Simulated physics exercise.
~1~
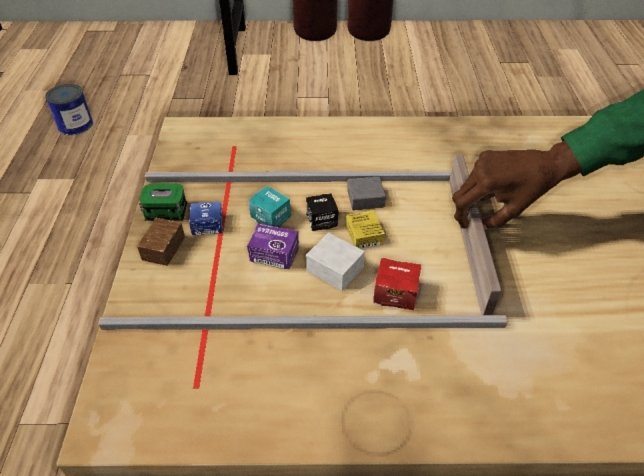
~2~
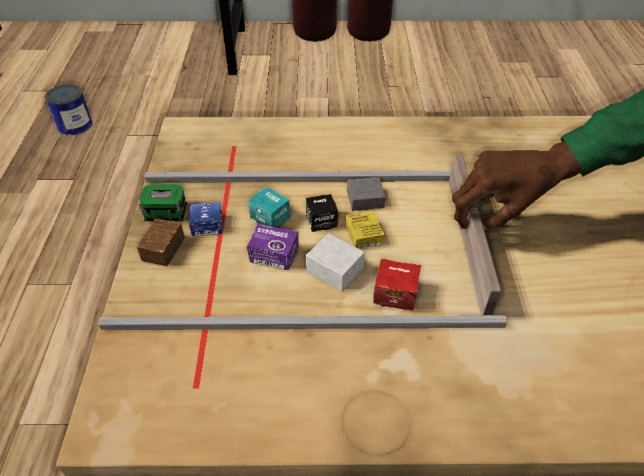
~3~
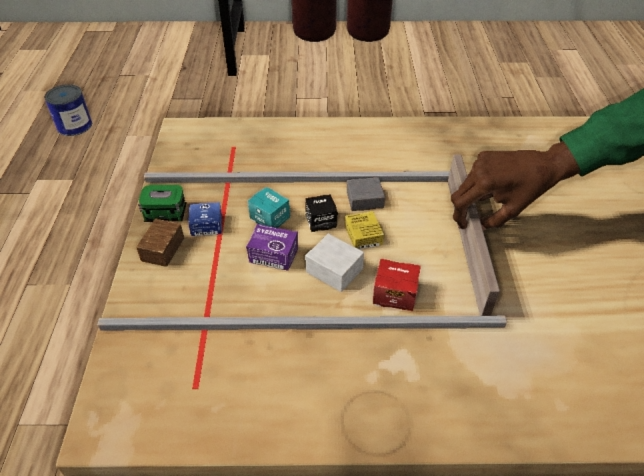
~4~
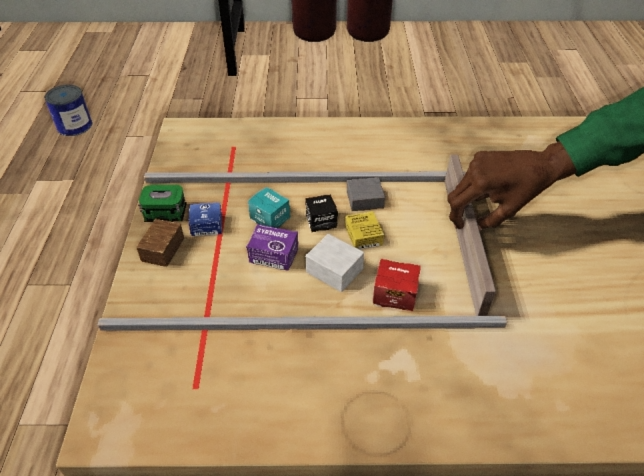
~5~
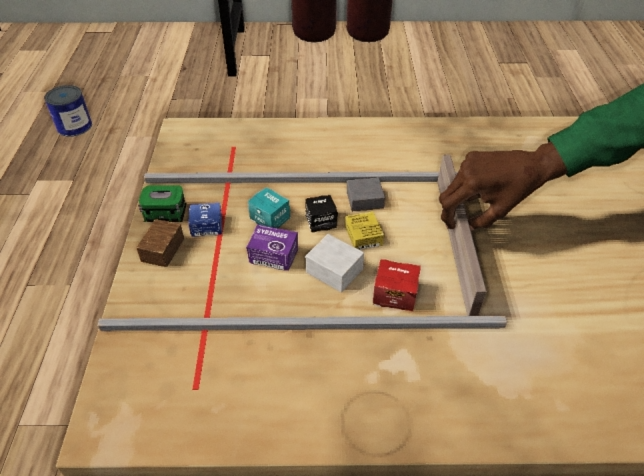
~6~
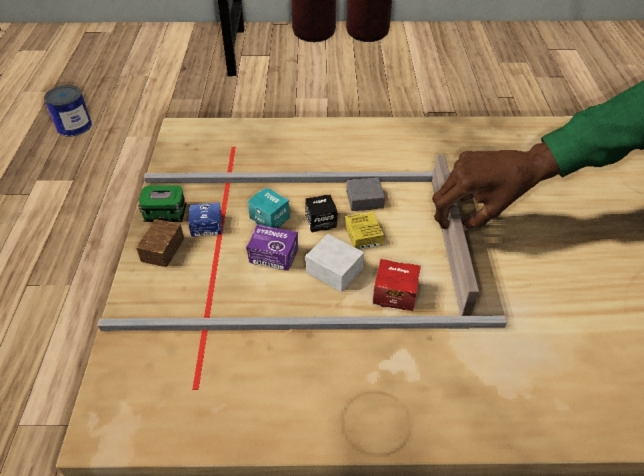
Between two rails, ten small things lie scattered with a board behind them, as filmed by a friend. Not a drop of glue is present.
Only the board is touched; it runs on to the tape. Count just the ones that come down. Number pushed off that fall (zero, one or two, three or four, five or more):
Looks like the tally of pieces that topple off is one or two there.
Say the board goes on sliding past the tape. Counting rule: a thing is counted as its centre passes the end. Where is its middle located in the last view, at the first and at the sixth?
Around (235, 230); afterwards around (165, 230).
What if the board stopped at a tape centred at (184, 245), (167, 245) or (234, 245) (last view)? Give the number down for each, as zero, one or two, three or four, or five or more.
Spot one gives either three or four, spot two gives five or more, spot three gives no fall at all.
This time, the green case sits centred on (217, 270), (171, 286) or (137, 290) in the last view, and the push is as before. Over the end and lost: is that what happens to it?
Well, the green case keeps its spot first, keeps its spot next, and keeps its spot last.
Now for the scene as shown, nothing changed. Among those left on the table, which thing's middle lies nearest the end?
Ending up nearest is the brown block.
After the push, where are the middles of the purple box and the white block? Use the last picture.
First object about (160, 236); second object about (196, 255).
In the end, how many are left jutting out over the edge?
Count: 2.
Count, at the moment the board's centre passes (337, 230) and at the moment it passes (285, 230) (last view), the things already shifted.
Answer - first 7, then 9.
Soon after, none off yet; green case at rest near (163, 203); brown block at rest near (161, 243); blue box at rest near (206, 219).
After that, none off yet; green case displaced a little near (152, 203); brown block at rest near (160, 243); blue box displaced a little near (188, 217).
In the end, the number that fall off is one or two; gone, green case.
